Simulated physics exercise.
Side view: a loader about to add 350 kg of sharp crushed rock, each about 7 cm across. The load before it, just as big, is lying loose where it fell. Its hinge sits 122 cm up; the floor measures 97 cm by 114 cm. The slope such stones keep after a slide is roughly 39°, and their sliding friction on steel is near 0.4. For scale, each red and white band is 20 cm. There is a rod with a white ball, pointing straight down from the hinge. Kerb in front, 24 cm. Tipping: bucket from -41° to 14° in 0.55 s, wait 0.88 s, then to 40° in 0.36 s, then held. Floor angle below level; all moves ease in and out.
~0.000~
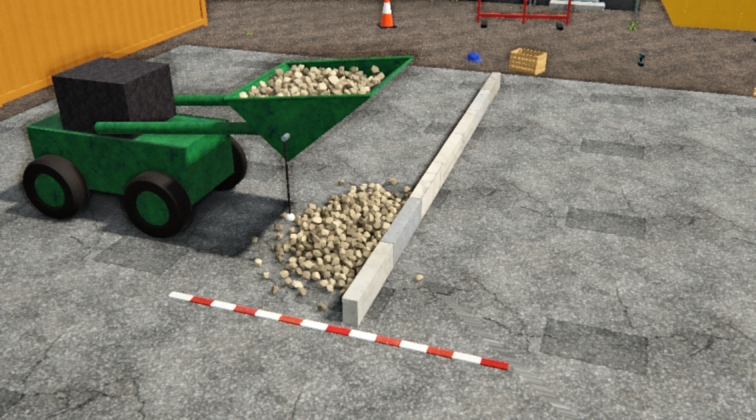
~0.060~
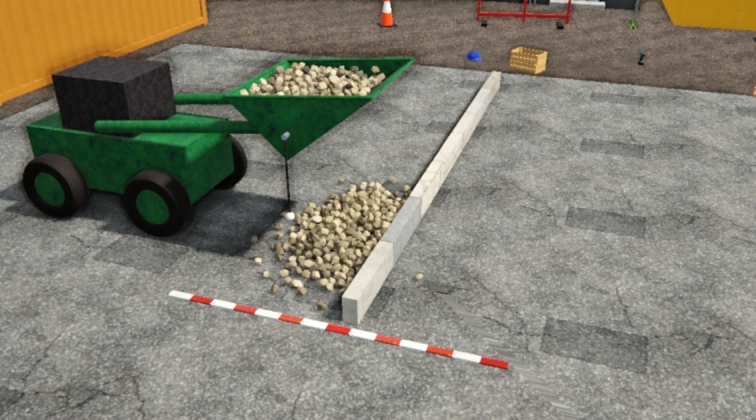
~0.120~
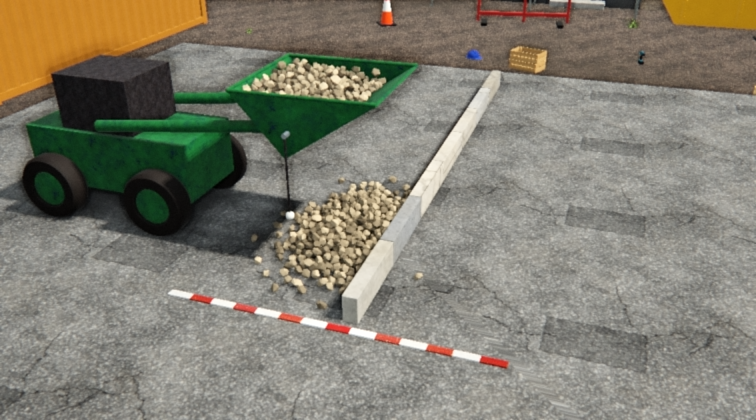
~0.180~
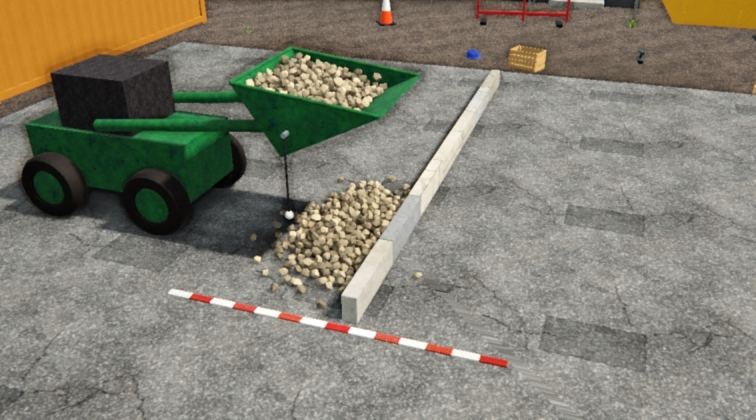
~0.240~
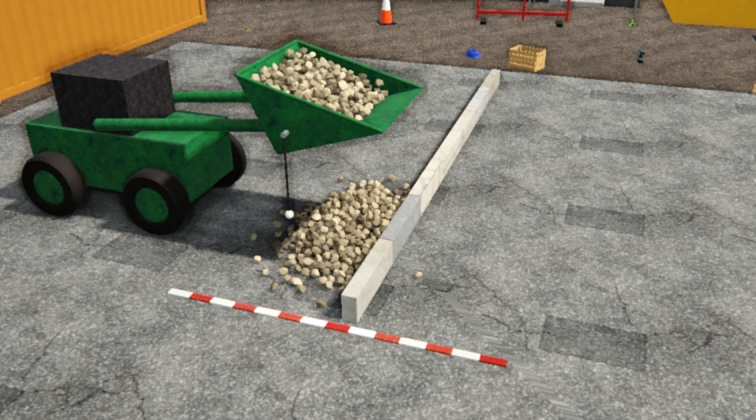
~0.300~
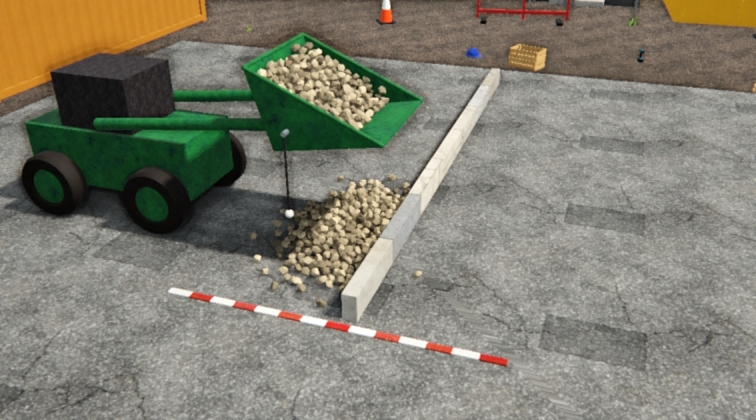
The footage shows a green loader standing still on grey paving, its raised bucket of pale stones steadily tilting forward and its right-hand lip lowering, while a loose heap of similar stones lies motionless below against a kerb.
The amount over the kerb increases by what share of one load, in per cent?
By about 62 per cent of a load.
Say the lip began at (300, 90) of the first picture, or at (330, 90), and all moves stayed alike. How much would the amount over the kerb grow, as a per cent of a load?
Around 0 and 10 percent respectively.
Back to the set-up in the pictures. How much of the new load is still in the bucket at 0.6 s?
Reading: Near 100 % of the load.
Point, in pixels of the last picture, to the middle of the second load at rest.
Around (416, 234) in the last picture.
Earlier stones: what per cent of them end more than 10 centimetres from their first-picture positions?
0 %.
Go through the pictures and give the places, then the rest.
In the first frame, lip at (371, 96), floor tilted -41°, highest stones at (338, 74). The earlier load is highest near (356, 209), 28 cm above ground level, 100 % on this side of the kerb.
In the second frame, lip at (372, 98), floor tilted -39°, highest stones at (324, 74); the stones move at 0.2 m/s on average.
In the third frame, lip at (376, 106), floor tilted -34°, highest stones at (304, 69); the stones move at 0.4 m/s on average.
In the fourth frame, the bucket is at -27°, its lip at (380, 117); the top of the load is at (298, 63); the stones move at 0.5 m/s on average.
In the fifth frame, lip at (383, 132), floor tilted -19°, highest stones at (298, 58); the stones move at 0.6 m/s on average.
In the sixth frame, lip at (383, 147), floor tilted -10°, highest stones at (299, 55); the stones move at 0.6 m/s on average.
After 0.4 s the floor is at 5°; in per cent of one load, 100 in the bucket, 100 on this side of the kerb; the foremost stones are at (391, 237).
After 0.6 s the floor is at 14°; in per cent of one load, 100 in the bucket, 100 on this side of the kerb; the foremost stones are at (392, 235).
After 2.2 s the floor is at 40°; in per cent of one load, 25 in the bucket, 145 on this side of the kerb, 30 over the kerb; the foremost stones are at (489, 258).
After 4.8 s the floor is at 40°; in per cent of one load, 0 in the bucket, 138 on this side of the kerb, 62 over the kerb; the foremost stones are at (508, 262). Net gain over the kerb, 62.
